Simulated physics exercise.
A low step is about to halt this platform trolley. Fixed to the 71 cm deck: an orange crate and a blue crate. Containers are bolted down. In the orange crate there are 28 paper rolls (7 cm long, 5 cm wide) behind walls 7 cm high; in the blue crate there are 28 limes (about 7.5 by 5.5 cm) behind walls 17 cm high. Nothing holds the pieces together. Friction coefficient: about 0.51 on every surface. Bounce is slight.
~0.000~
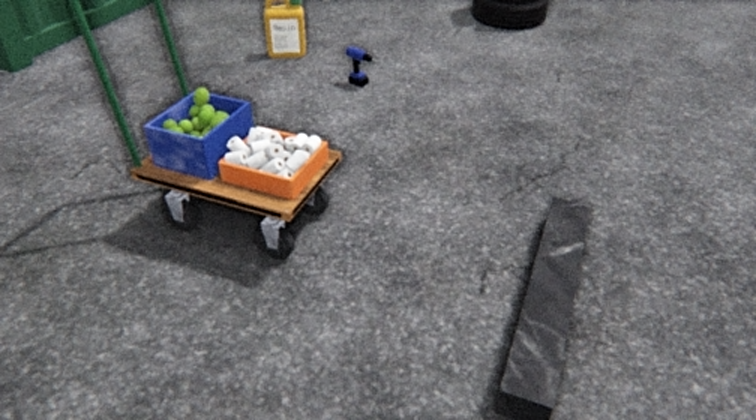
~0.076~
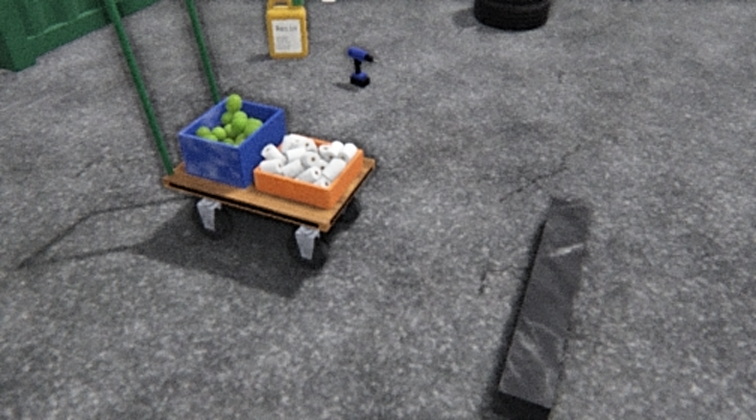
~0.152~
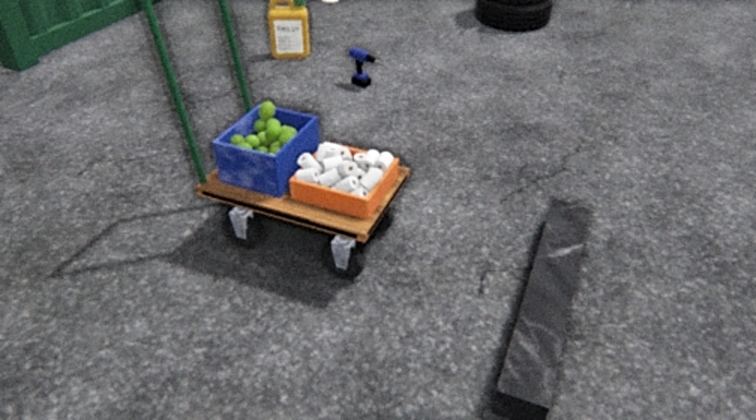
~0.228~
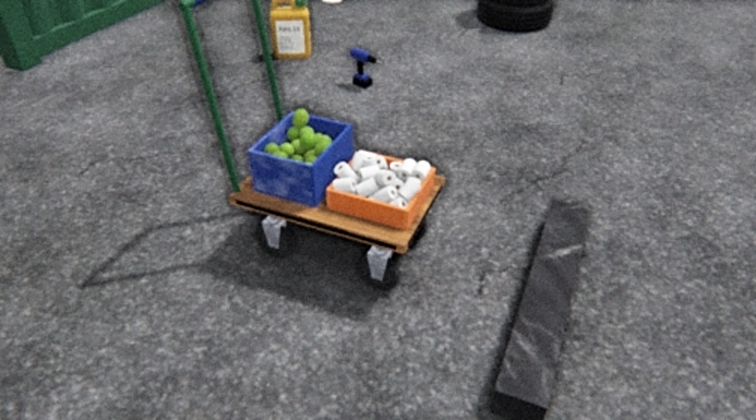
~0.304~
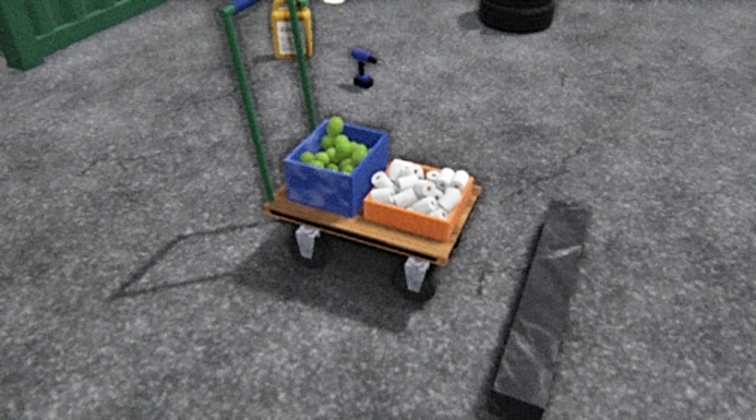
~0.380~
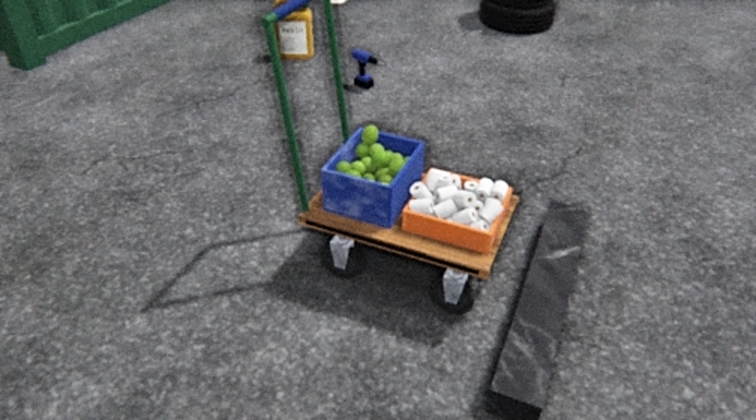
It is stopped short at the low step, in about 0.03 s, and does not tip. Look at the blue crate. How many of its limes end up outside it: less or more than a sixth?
Less than a sixth of the limes leave the blue crate.
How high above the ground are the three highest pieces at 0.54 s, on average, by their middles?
About 52 cm.
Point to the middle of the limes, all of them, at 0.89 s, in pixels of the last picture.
Around (414, 189).
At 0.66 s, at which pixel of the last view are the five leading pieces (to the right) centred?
At about (583, 222).
After 0.44 s, contact.
After 0.54 s, the orange crate is down by 2 of 28 and the blue crate has all 28.
After 0.66 s, the orange crate is down by 5 of 28 and the blue crate is down by 1 of 28.
After 0.89 s, the orange crate is down by 8 of 28 and the blue crate is down by 1 of 28.
When it is over (at 1.39 s), the orange crate is down by 8 of 28 and the blue crate is down by 1 of 28. Asked share, 1 of 28, 4 per cent.
